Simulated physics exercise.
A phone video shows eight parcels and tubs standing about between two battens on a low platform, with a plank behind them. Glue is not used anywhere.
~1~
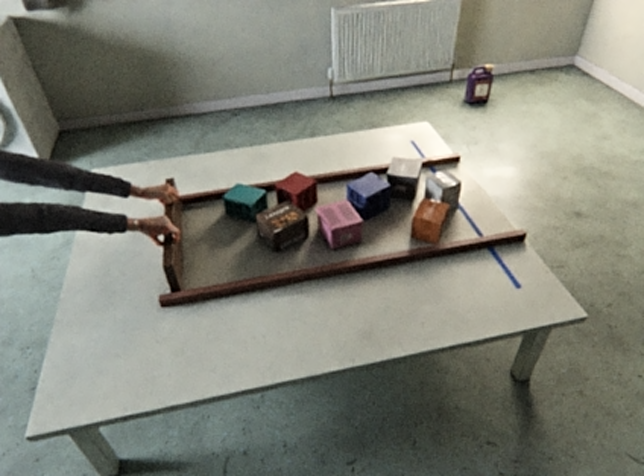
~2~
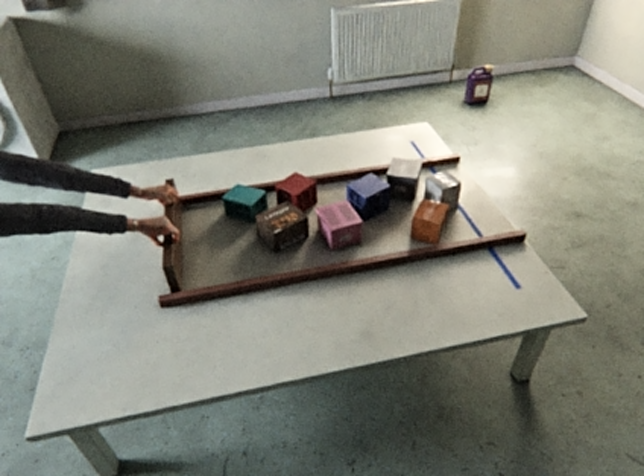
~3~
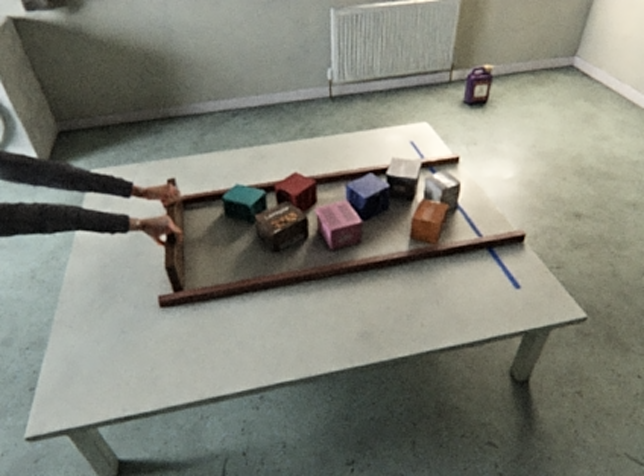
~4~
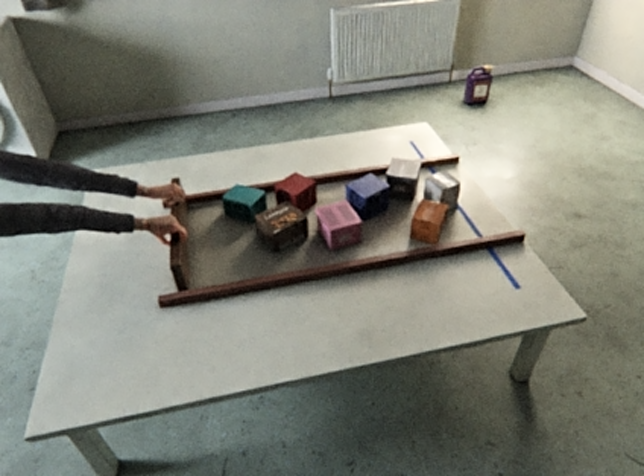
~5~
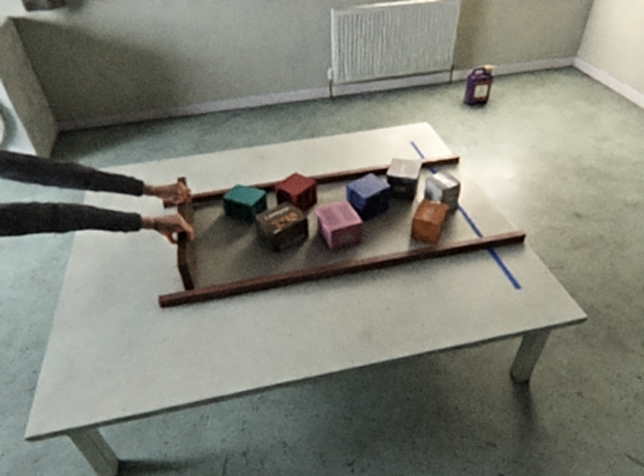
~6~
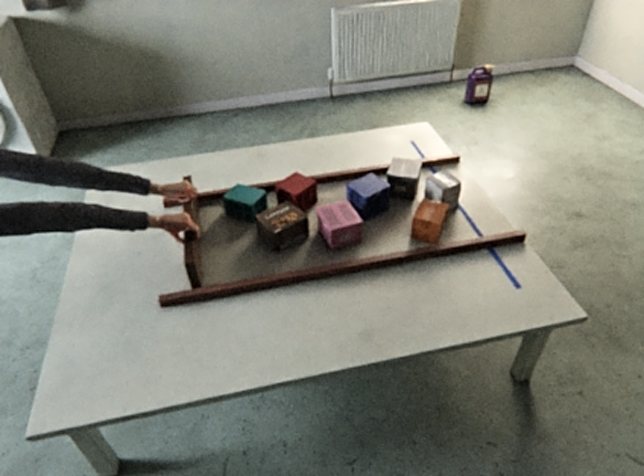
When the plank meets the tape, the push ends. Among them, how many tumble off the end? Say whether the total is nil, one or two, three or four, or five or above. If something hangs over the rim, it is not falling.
My prediction is five or more fallers.
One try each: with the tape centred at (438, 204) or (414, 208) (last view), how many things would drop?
It would be 4 and 2.
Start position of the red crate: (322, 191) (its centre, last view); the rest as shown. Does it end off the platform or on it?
It drops over the edge from there.
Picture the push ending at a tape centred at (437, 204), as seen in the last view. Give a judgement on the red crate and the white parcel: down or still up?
In this case the red crate rests in place and the white parcel ends up down.
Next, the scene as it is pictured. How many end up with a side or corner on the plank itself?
The number is 2.
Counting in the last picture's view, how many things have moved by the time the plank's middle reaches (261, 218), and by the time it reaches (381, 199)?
At the first spot 3, then 8.
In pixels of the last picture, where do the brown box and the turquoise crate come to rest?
(482, 198) and (461, 177), roughly.
A little later, none off yet; white parcel at rest near (442, 192); orange parcel at rest near (430, 221); grey tote at rest near (404, 179).
Next, none off yet; white parcel at rest near (443, 192); orange parcel shifted a little near (446, 218); grey tote shifted a little near (410, 174).
Later still, none off yet; white parcel shifted well along near (498, 193); orange parcel shifted well along near (509, 213); grey tote shifted well along near (457, 162).
When it is over, the number that fall off is five or more; down, red crate, pink tote, blue crate, grey tote, orange parcel and white parcel.
